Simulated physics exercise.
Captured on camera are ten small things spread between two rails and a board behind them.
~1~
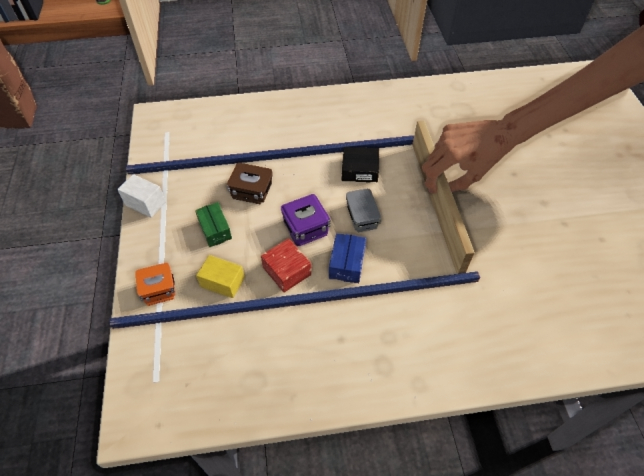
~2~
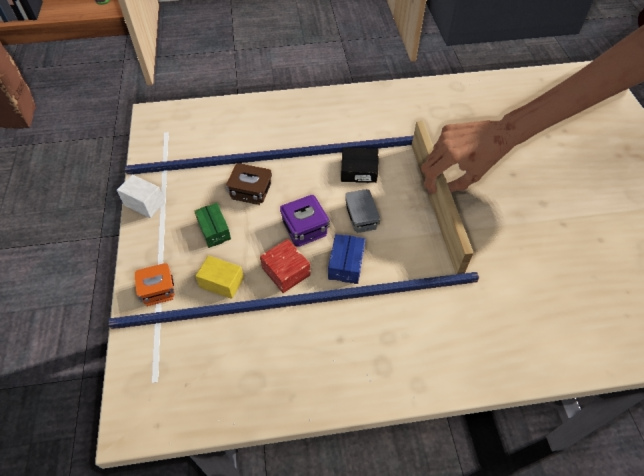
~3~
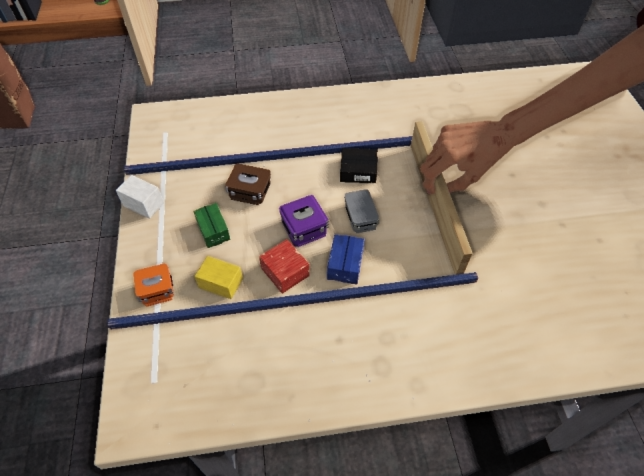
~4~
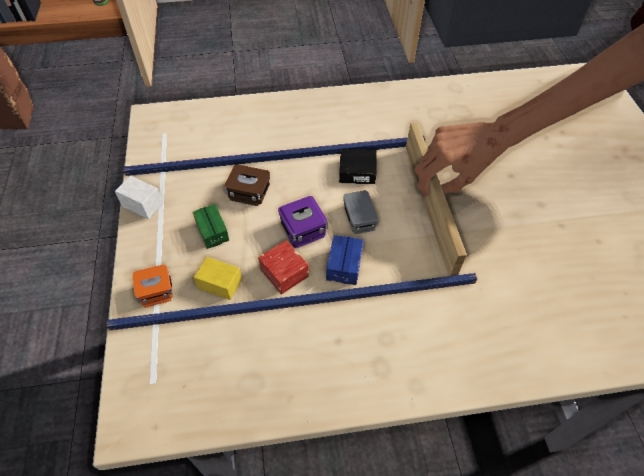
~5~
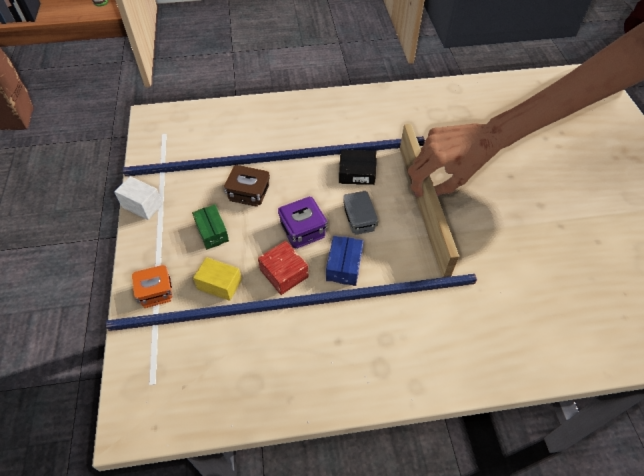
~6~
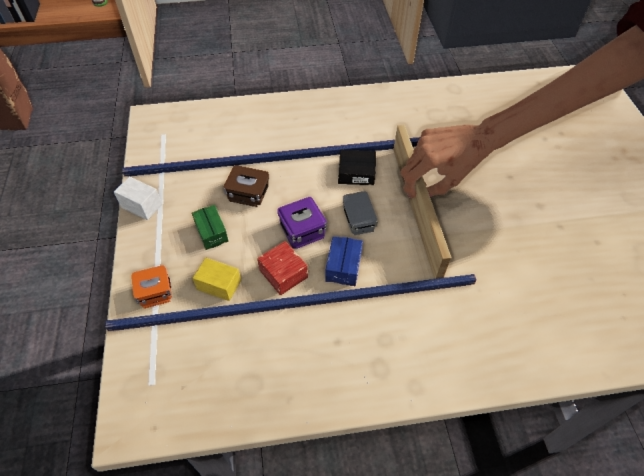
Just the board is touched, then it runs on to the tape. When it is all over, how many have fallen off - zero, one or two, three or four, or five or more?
Count off: Five and up.
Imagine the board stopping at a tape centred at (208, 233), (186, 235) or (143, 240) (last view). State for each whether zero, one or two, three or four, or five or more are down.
Lab note - count per position: 1 or 2; 3 or 4; more than four.
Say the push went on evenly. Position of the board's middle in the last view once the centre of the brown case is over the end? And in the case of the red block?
The middle is at (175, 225) when it's the brown case, and at (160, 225) when it's the red block.
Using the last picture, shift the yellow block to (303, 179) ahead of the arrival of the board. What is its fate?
From that start, the object then does not stay.
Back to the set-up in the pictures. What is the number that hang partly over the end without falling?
It would come to 0.
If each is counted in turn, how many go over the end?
All told, 7.
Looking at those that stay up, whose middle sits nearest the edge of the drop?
It's the black box that ends nearest.
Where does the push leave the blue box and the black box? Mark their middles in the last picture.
In the last picture, roughly (138, 284) and (141, 192).
Early on, none off yet; white block at rest near (139, 198); orange case at rest near (153, 287); green box at rest near (210, 227).
A while later, none off yet; white block at rest near (139, 198); orange case travelled about its own width near (124, 294); green box travelled about its own width near (167, 231).
Finally, the number that fall off is five or more; lost, purple case, red block, brown case, yellow block, green box, orange case and white block.
